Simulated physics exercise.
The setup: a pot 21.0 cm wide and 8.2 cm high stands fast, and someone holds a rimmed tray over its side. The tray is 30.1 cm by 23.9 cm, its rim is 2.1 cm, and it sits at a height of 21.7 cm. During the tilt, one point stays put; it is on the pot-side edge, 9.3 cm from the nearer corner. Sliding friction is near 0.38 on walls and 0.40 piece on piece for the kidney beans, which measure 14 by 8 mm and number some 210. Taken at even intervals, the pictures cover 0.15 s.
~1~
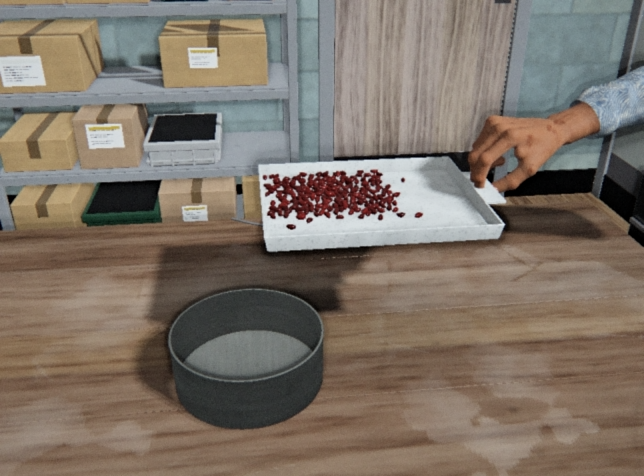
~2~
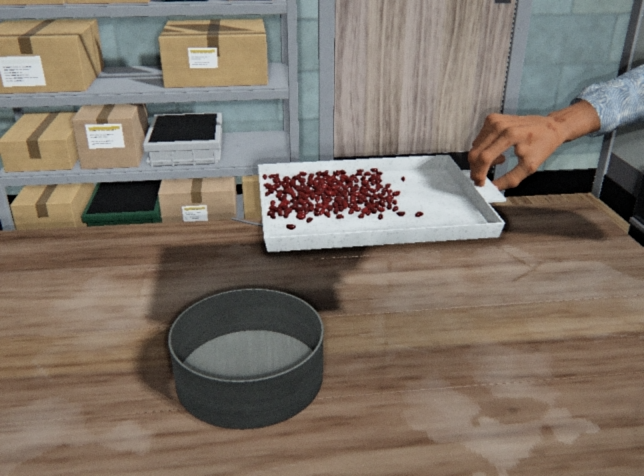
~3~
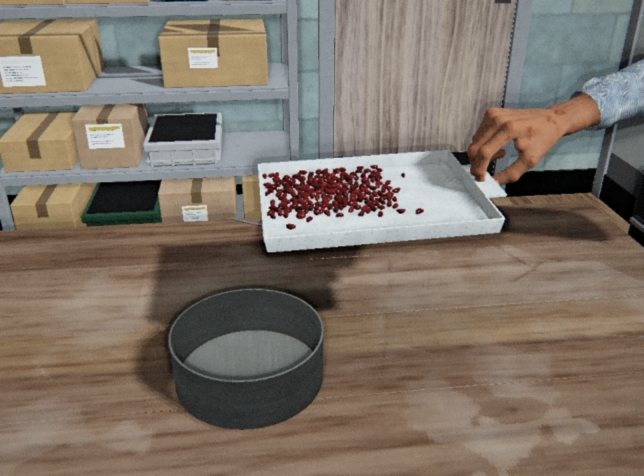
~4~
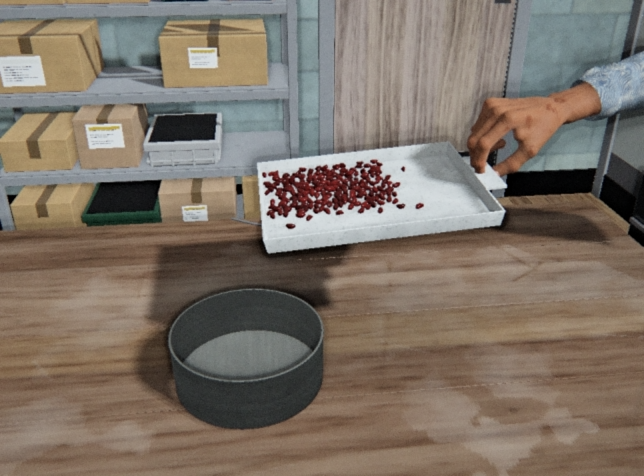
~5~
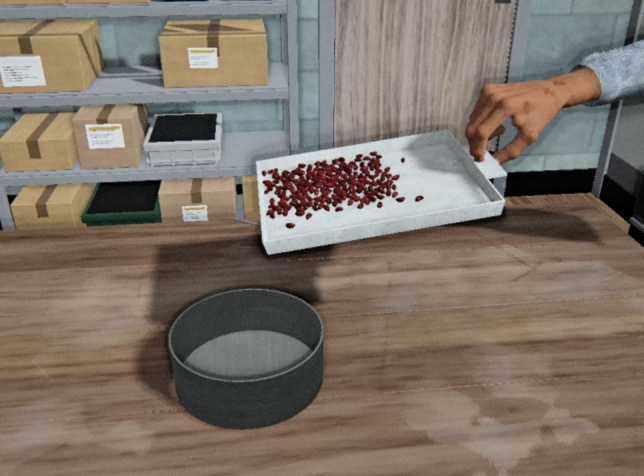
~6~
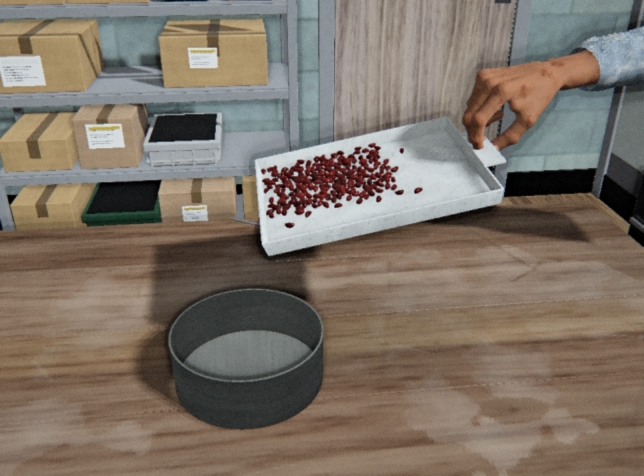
In a storeroom with boxes on grey metal shelves, a wooden table is seen from slightly above by a camera that stays still. A round dark grey pot stands at the left front, and behind it a hand at the right holds a white rimmed tray of small dark red pieces. The hand slowly raises the tray's right side, slanting it down leftward, while the pieces barely shift within it.
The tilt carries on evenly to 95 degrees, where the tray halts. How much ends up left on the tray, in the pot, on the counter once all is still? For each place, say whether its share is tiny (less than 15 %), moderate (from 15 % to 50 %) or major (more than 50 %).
Tray: I expect a stray few to finish up there, pot: I expect the majority share to finish up there, counter: I expect a stray few to finish up there.
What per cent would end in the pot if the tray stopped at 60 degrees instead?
Around 30 in a hundred.
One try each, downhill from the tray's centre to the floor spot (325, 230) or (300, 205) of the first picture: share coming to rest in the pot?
Roughly 95 per cent on the first try and 25 per cent on the second.
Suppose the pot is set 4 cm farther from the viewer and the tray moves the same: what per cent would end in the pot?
Close to 90 per cent, then.
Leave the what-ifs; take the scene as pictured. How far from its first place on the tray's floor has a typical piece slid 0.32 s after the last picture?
Roughly 4 cm.
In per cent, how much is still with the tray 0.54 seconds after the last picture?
Estimate: About 80 percent.
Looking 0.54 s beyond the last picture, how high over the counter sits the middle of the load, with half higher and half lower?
Roughly 22 centimetres.
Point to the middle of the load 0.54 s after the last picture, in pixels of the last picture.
Roughly pixel (251, 223).
Then, 0.32 s after the last picture, tilt 53 degrees; the tray holds 100 %, the pot 0 %.
Then, 0.54 s after the last picture, tilt 80 degrees; the tray holds 80 %, the pot 0 %.
Then, 0.87 s after the last picture, tilt 95 degrees; the tray holds 5 %, the pot 80 %.
In the end, tray 0 %, pot 90 %, counter 10 %.
